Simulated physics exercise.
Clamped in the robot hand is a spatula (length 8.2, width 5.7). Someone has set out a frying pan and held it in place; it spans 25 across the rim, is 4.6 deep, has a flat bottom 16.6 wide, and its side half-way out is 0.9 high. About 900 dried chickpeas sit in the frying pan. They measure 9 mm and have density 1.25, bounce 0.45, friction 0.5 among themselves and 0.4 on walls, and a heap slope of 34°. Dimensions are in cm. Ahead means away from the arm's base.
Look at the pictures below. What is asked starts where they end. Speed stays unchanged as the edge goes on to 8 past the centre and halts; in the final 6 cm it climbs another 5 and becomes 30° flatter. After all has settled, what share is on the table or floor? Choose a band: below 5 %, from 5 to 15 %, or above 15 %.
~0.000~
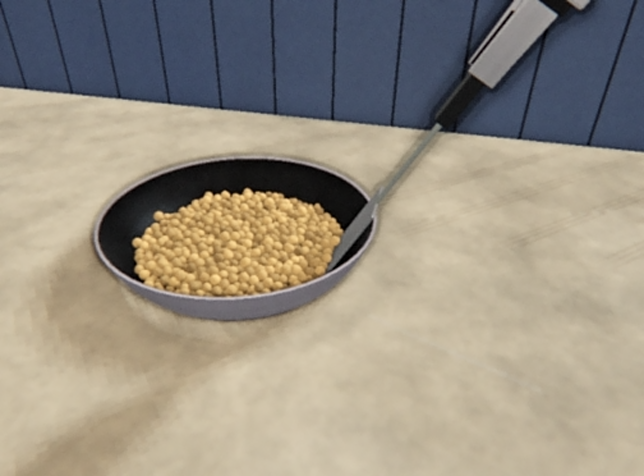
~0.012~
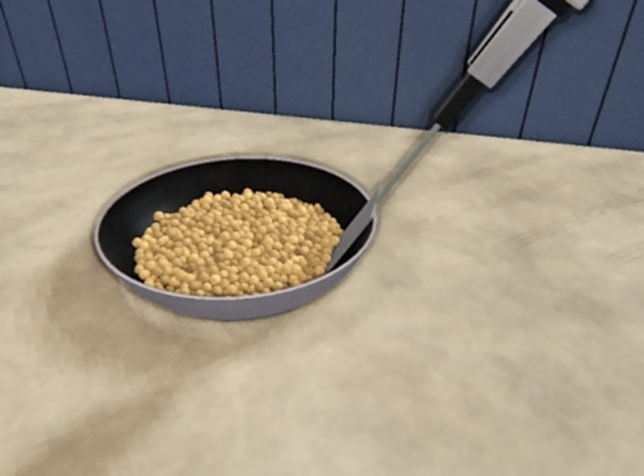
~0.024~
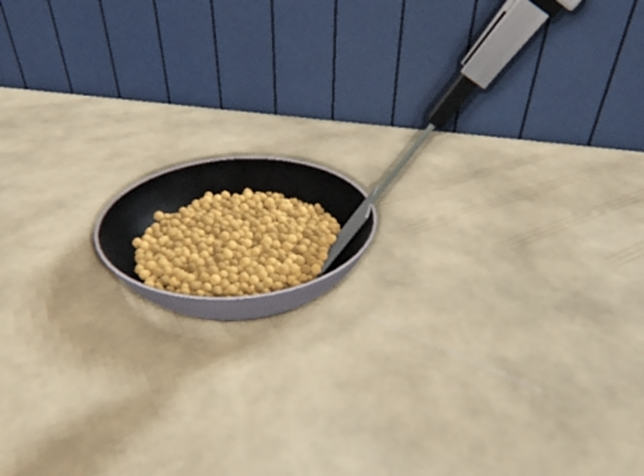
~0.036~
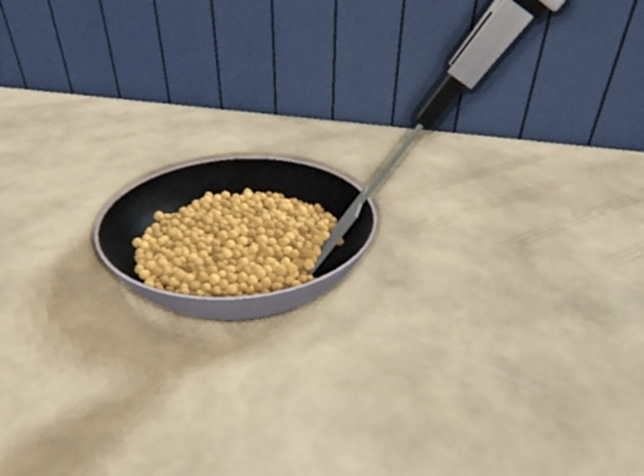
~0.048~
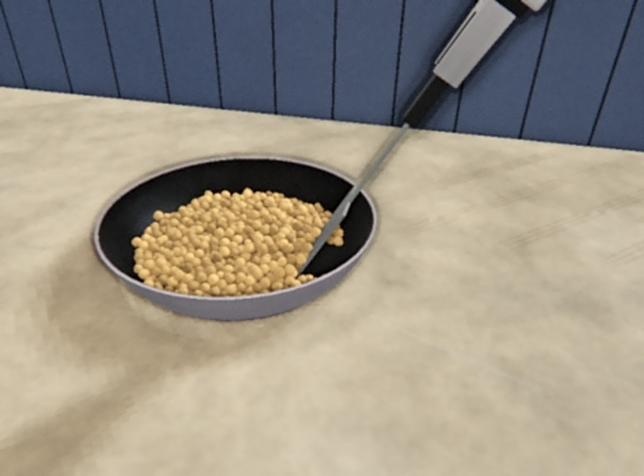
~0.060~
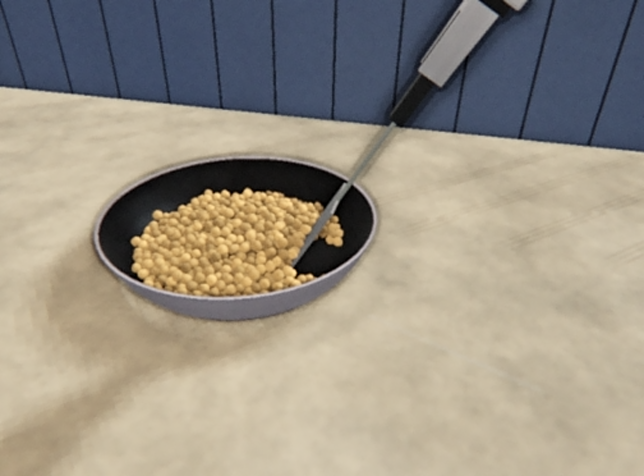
That share falls between 5 and 15 %.
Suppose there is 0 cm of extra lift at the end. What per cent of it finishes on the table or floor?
It comes to near 0 percent.
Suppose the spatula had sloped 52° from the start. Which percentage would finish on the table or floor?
Around 10 in a hundred.
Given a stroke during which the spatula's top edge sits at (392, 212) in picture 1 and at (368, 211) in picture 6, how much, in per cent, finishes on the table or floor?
It works out to about 0 %, more or less.
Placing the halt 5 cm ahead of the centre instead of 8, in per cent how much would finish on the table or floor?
It would come to roughly 5 percent.
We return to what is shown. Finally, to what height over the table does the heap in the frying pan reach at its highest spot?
4.5 cm.
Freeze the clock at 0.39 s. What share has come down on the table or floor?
Roughly 8 percent.
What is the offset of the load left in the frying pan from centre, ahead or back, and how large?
What stays is shifted forward by around 3.0 cm.
By 0.11 s, sloping 60°, highest piece 5 above the table; 900 in the frying pan.
By 0.17 s, sloping 50°, highest piece 6 above the table; 900 in the frying pan.
By 0.39 s, sloping 30°, highest piece 5 above the table; 830 in the frying pan, 68 on the table or floor, 2 on the blade or in flight.
By 1.44 s, sloping 30°, highest piece 5 above the table; 830 in the frying pan, 70 on the table or floor.
Final count, 830 in the frying pan, 70 on the table or floor. That is 8 % on the table or floor.
